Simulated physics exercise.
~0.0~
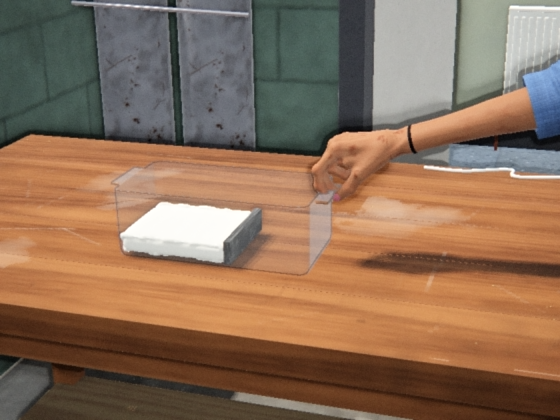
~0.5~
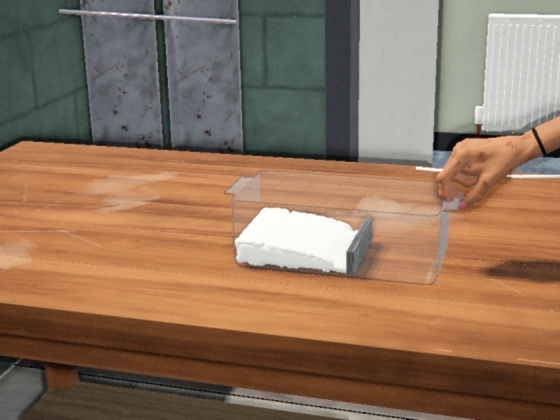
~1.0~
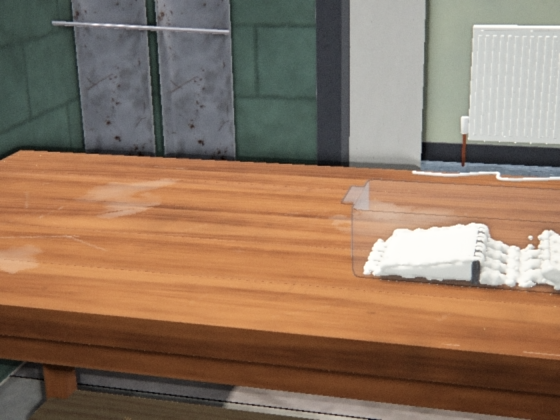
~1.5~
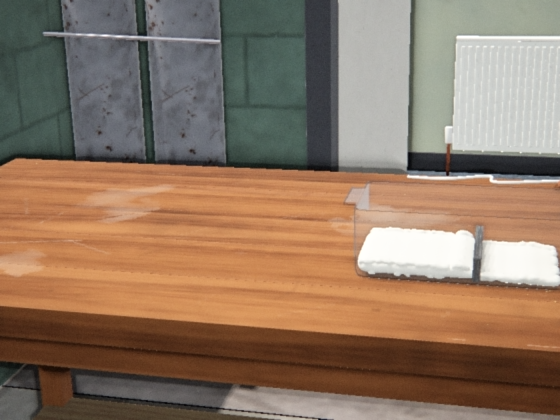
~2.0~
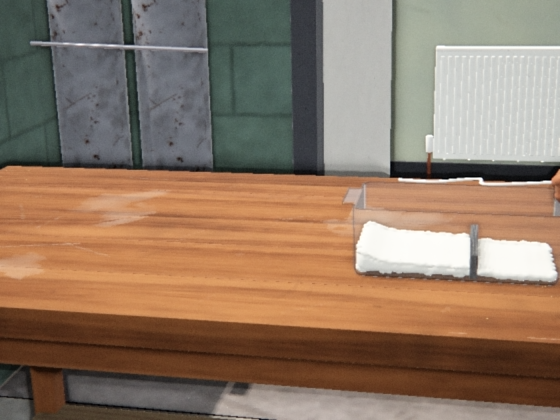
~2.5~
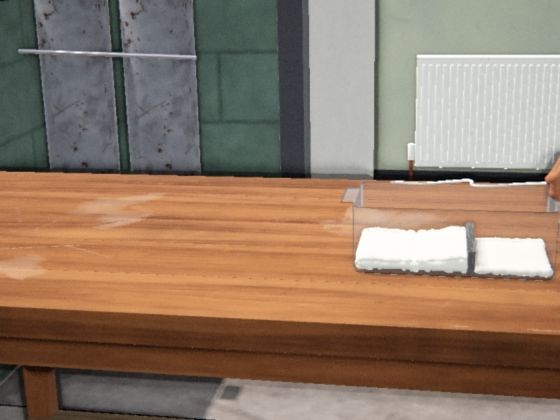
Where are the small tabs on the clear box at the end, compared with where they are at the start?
At the start the tabs are over the left and middle part of the table, and at the end they are well over to the right, having moved along with the box.
